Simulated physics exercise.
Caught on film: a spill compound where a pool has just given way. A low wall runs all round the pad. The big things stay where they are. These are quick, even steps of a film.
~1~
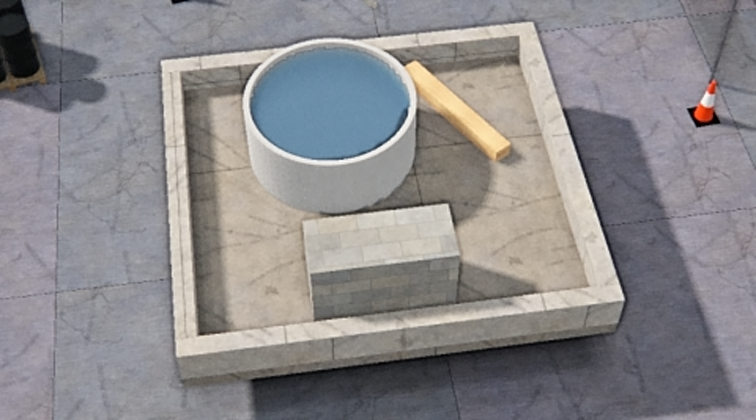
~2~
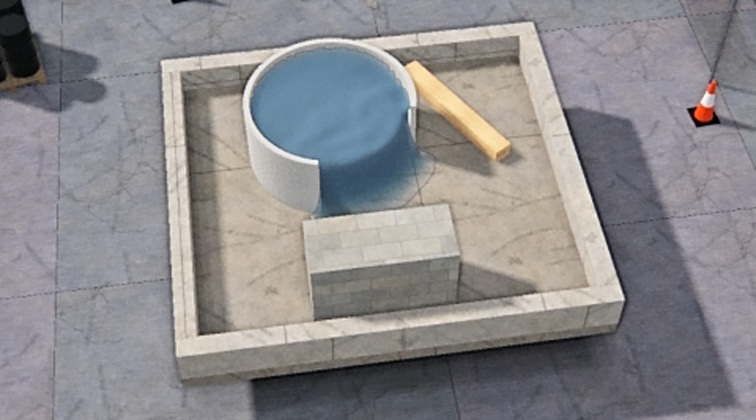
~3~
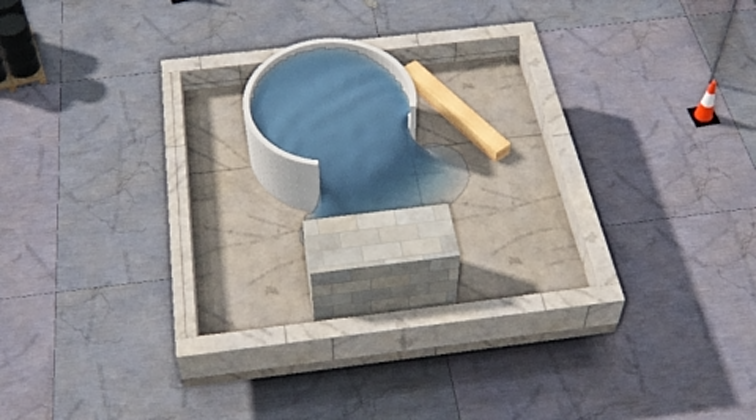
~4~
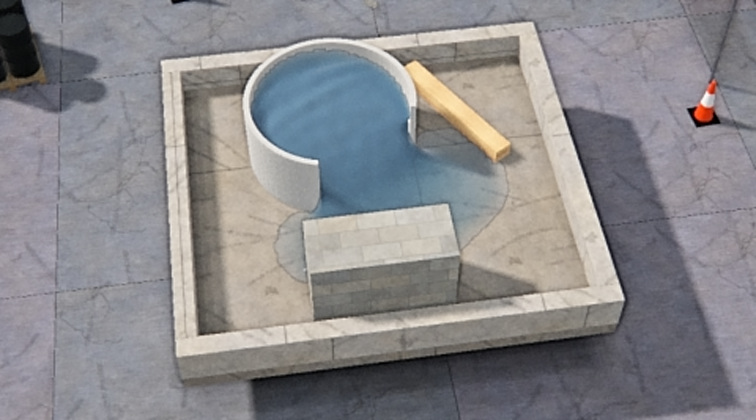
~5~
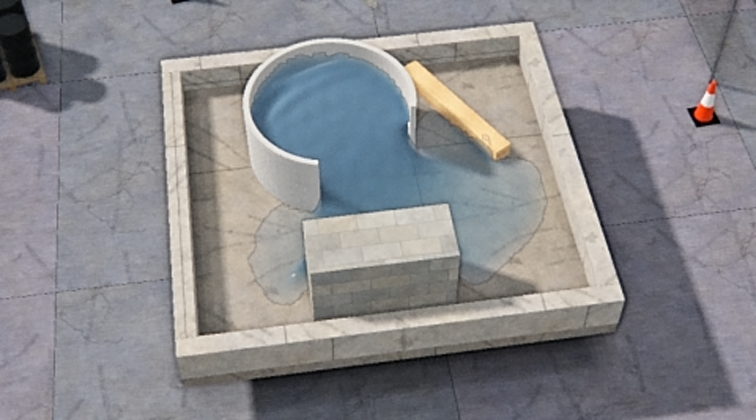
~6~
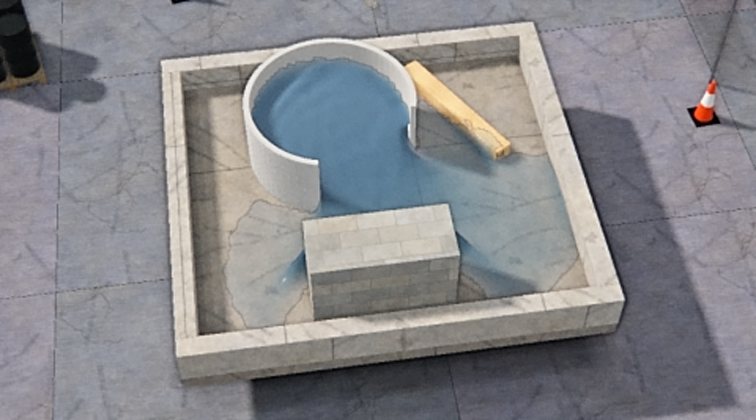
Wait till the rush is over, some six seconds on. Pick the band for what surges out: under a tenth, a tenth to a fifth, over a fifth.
It loses not even a tenth.
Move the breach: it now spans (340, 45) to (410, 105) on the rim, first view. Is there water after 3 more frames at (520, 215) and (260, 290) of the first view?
In turn: Awash, not flooded.
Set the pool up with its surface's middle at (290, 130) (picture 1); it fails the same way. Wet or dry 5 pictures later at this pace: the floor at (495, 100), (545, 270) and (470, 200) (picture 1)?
In that order: Clear, wet, awash.
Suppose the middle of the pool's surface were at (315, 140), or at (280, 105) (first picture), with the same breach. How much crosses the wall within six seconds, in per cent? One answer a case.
Roughly 2 per cent, then 2 per cent.
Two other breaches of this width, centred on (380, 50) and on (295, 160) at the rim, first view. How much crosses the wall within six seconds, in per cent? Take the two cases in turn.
Roughly 10 per cent, then 8 per cent.
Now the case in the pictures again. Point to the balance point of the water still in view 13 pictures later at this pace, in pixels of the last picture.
Close to (406, 211).
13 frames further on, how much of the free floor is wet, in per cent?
Close to 85 %.
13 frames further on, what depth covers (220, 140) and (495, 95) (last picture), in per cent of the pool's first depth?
In turn 4 and 8 in a hundred.
A moment on, water covers 40 % of the floor; the low wall has let 0 % over.
Next, water covers 50 % of the floor; the low wall has let 0 % over.
Then, water covers 70 % of the floor; the low wall has let 3 % over.
Later, water covers 80 % of the floor; the low wall has let 3 % over.
In the end, water covers 80 % of the floor; the low wall has let 3 % over.
